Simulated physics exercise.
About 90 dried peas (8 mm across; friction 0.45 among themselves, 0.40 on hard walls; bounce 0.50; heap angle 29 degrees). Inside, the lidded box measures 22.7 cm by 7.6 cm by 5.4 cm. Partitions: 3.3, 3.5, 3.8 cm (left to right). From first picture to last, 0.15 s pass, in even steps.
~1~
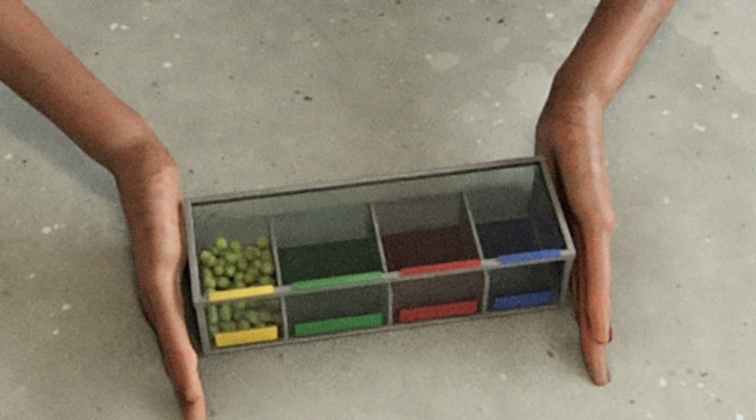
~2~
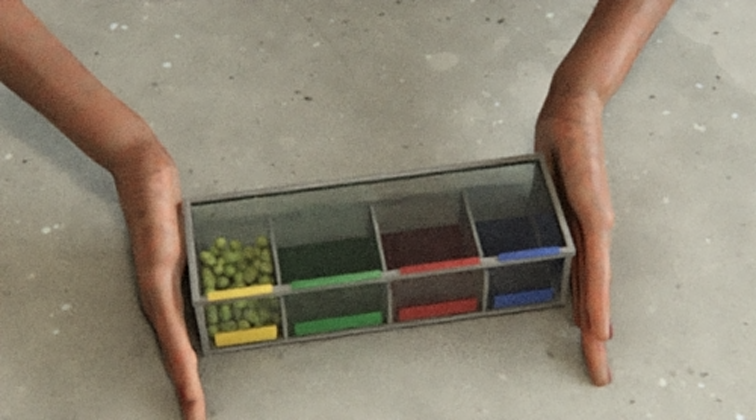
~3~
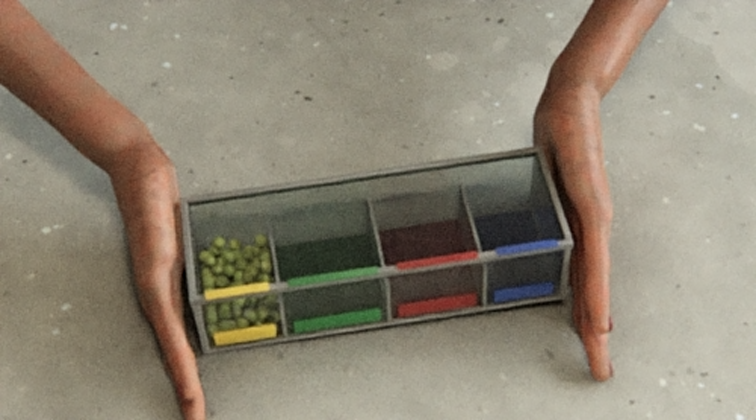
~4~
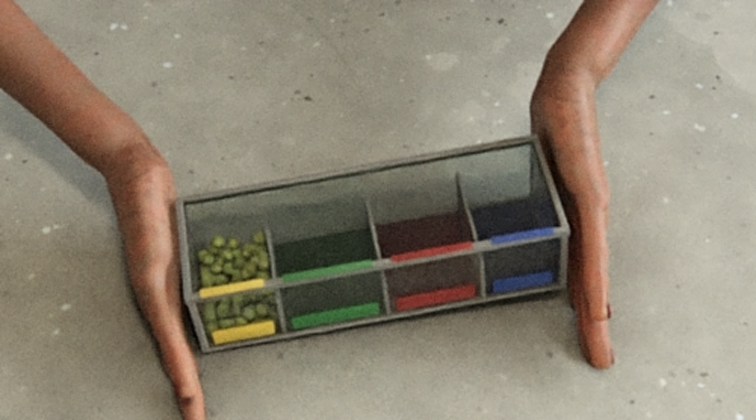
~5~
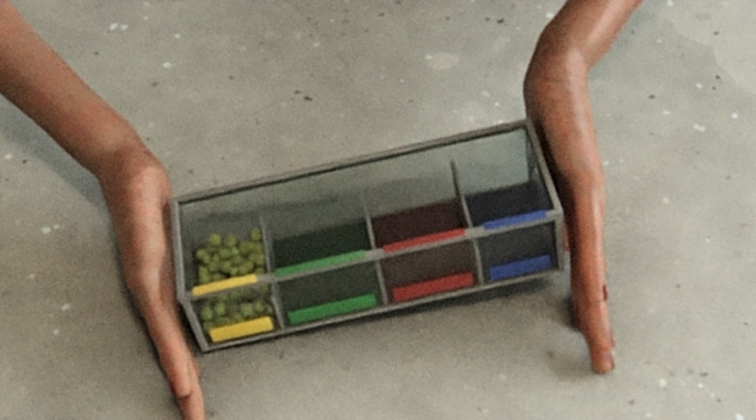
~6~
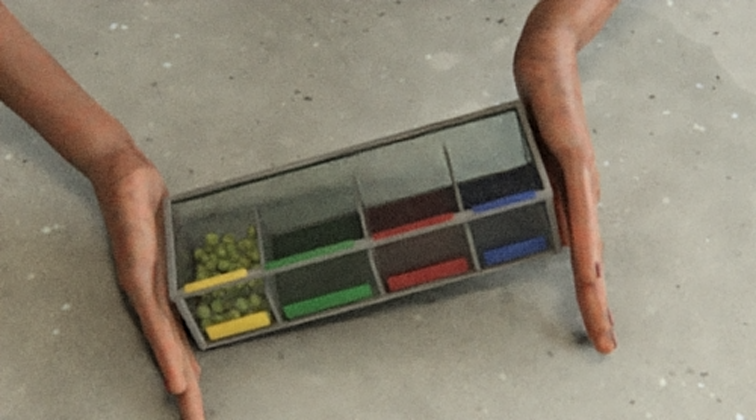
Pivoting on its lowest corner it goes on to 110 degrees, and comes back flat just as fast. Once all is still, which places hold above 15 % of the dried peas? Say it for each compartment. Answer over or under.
Red compartment: Under; blue compartment: Under; green compartment: Under; yellow compartment: Over.
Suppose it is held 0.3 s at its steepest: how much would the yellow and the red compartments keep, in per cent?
In that case yellow 100, red 0.
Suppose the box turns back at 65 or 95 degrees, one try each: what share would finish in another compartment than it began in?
About 0 and 0 per cent.
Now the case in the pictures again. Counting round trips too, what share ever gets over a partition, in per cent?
Some 0 per cent.
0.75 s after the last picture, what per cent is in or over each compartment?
Red 0, blue 0, green 0, yellow 100.
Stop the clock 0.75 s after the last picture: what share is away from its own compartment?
Roughly 0 per cent.
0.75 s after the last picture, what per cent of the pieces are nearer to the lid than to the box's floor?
About 50 per cent.
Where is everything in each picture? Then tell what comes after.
The first picture shows box tilt 0 degrees, front corners at (200, 299) and (568, 252); yellow 100 %.
The second picture shows box tilt 1 degrees, front corners at (199, 299) and (567, 249).
The third picture shows box tilt 2 degrees, front corners at (196, 298) and (566, 242).
The fourth picture shows box tilt 5 degrees, front corners at (191, 296) and (562, 229), lowest corner left back.
The fifth picture shows box tilt 9 degrees, front corners at (185, 294) and (555, 212), lowest corner left back.
The sixth picture shows box tilt 13 degrees, front corners at (177, 292) and (545, 192), lowest corner left back; yellow 100 %.
Then, 0.75 s after the last picture, tilt 110 degrees; yellow 100 %.
Then, 1.25 s after the last picture, tilt 50 degrees; yellow 100 %.
Then, 1.81 s after the last picture, tilt 0 degrees; yellow 100 %.
In the end, red 0 %, blue 0 %, green 0 %, yellow 100 %.
